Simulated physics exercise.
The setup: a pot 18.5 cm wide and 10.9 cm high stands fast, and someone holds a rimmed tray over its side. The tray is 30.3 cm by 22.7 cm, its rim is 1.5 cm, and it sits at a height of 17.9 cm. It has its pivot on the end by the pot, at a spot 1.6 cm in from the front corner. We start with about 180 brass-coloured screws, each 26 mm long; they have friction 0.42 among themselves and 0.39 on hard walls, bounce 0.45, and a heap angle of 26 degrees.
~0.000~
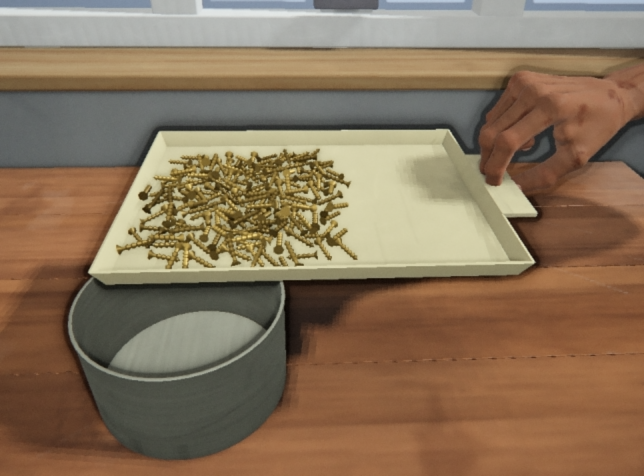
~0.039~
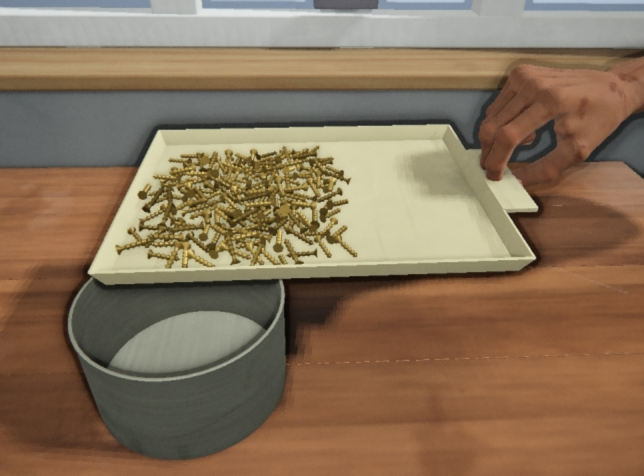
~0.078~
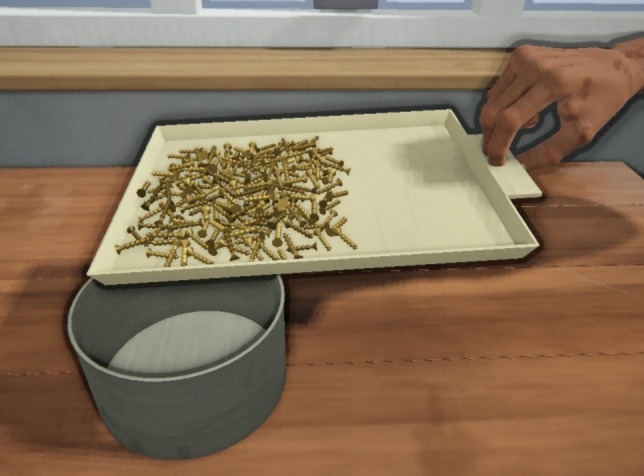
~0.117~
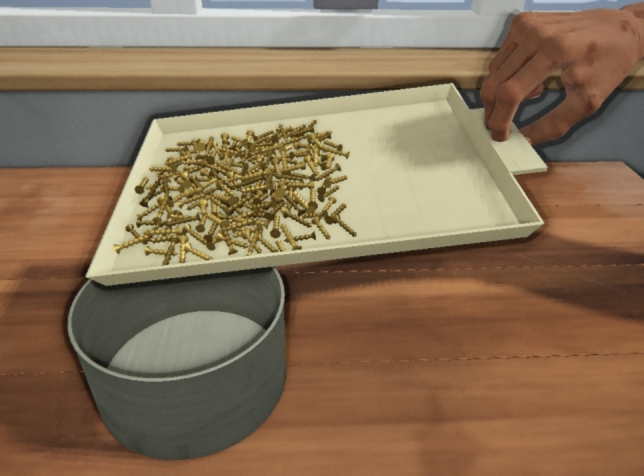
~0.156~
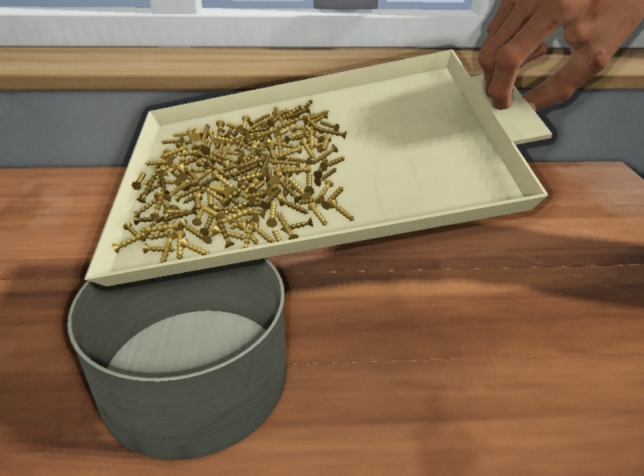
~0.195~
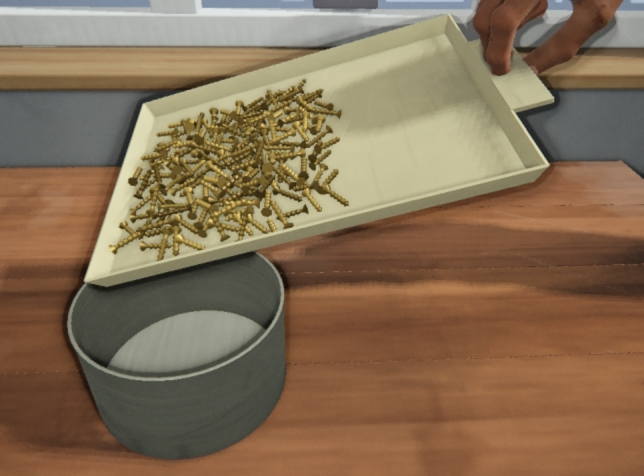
Rimmed cream tray of brass-coloured screws tilting as a hand raises its right end, its left end staying over a grey pot.
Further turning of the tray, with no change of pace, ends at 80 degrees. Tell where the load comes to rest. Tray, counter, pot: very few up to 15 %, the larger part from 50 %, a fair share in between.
Tray very few; counter the larger part; pot very few.
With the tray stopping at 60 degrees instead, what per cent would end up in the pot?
Then about 15 per cent.
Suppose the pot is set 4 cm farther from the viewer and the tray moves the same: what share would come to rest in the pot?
Close to 0 per cent, then.
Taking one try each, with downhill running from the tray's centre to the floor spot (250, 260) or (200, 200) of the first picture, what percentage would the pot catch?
Around 0 % for the first direction, around 20 % for the second.
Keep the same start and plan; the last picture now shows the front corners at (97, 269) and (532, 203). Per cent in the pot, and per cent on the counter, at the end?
That works out as pot 25 and counter 75.
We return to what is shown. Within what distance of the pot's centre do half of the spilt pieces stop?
I'd say close to 18 centimetres.
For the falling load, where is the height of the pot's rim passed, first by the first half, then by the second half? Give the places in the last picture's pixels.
Earlier half close to (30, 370), later half at (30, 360) in pixels.
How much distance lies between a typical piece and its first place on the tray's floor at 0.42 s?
About 3 cm.
After 0.42 s, tilt 51 degrees; the tray holds 100 %, the pot 0 %.
Then, at 0.56 s, tilt 71 degrees; the tray holds 90 %, the pot 0 %.
After 0.84 s, tilt 80 degrees; the tray holds 0 %, the pot 5 %.
At rest (1.9 s), tray 0 %, counter 95 %, pot 5 %.
